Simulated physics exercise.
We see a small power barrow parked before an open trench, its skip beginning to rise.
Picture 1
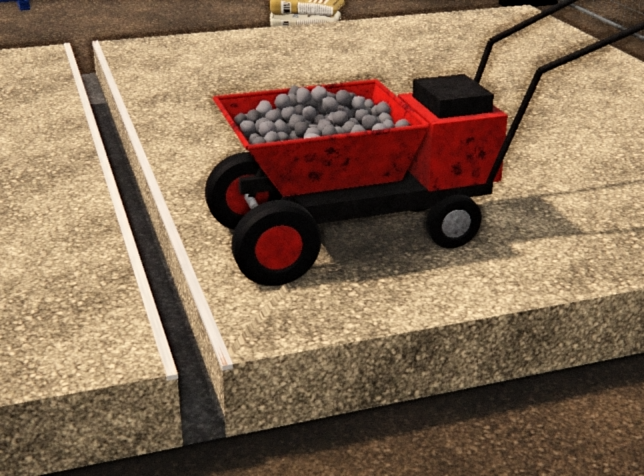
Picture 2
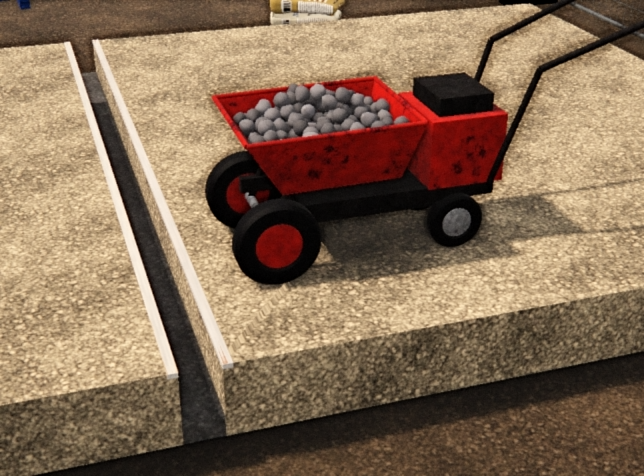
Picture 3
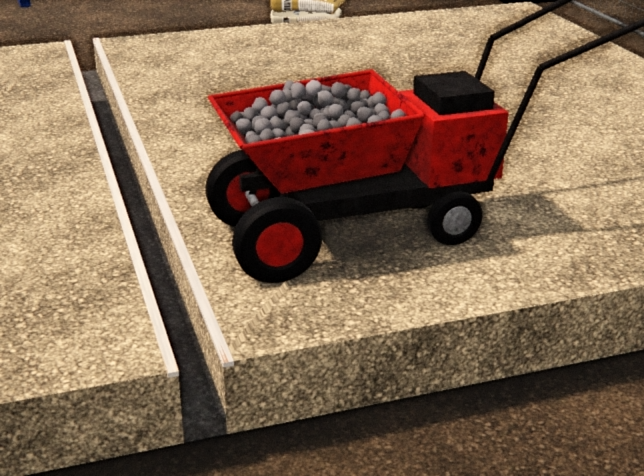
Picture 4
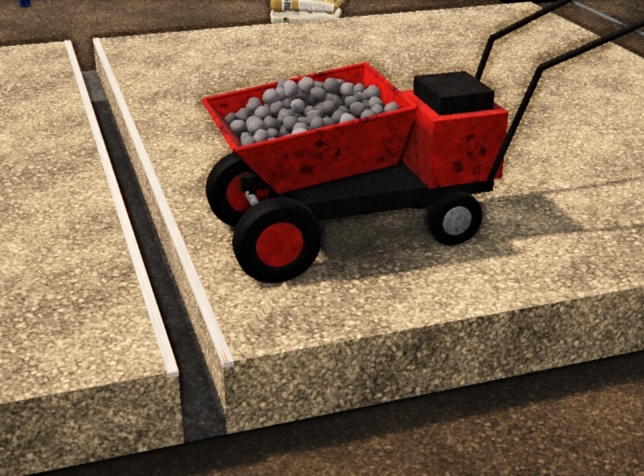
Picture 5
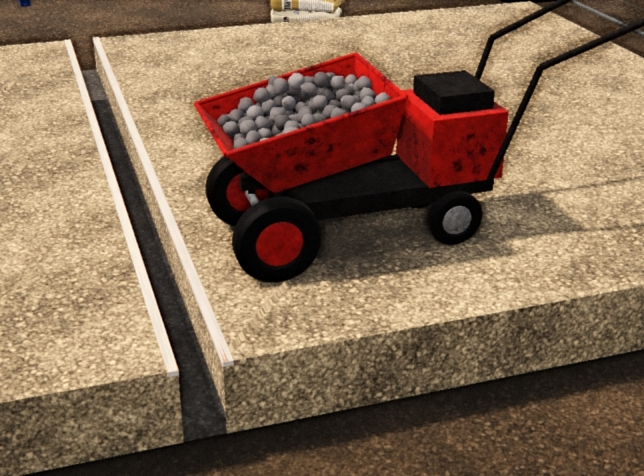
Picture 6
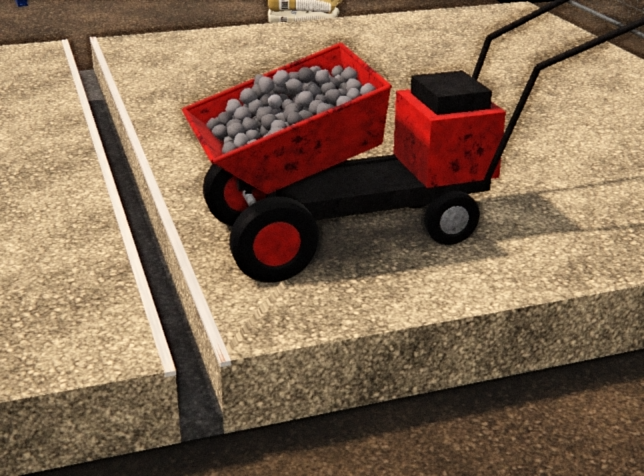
The video shows a red power barrow loaded with round grey cobbles, standing still on a pale slab to the right of a narrow trench, as its skip gradually tilts toward the left, the rear rising away from the chassis.
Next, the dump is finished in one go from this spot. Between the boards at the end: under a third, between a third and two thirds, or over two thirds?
The trench takes under a third.
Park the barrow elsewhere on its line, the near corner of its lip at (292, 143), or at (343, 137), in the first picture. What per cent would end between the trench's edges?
The first gives 70 %, the second 40 %.
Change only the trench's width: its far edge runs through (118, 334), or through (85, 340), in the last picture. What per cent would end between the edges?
About 70 and 100 per cent.
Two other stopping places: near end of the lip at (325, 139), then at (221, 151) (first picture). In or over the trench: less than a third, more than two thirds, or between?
In turn: The middle third; under a third.
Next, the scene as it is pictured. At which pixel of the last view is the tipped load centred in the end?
At about (103, 267).
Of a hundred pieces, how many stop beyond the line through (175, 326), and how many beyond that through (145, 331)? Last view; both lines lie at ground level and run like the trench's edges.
First some 80, then 60 per cent.
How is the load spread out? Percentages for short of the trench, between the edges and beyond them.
Short near 0; between near 20; beyond near 70.
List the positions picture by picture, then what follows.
Lip of the skip at (248, 148), level; top of the load at (319, 121), round cobbles; first edge of the trench at (210, 323); far edge at (158, 331), the trench under half as wide as the skip, and about as deep as wide, in the first frame.
Lip of the skip at (247, 147), level; top of the load at (329, 103), in the second frame.
Lip of the skip at (243, 147), tipped barely; top of the load at (329, 114), in the third frame.
Lip of the skip at (235, 151), tipped a little; top of the load at (334, 103), in the fourth frame.
Lip of the skip at (226, 155), tipped a little; top of the load at (325, 97), in the fifth frame.
Lip of the skip at (214, 162), tipped clearly; top of the load at (312, 91); first edge of the trench at (208, 319); far edge at (156, 328), in the sixth frame.
Soon after the last picture, skip tipped steeply; all in the skip.
A little later, skip tipped right over; most in the skip; a stray few in or heaped over the trench; about a quarter beyond it; a small part falling.
Later still, skip tipped right over; about a quarter in the skip; a small part in or heaped over the trench; about two thirds beyond it.
By the end, skip tipped right over; a small part in the skip; about a quarter in or heaped over the trench; most beyond it.
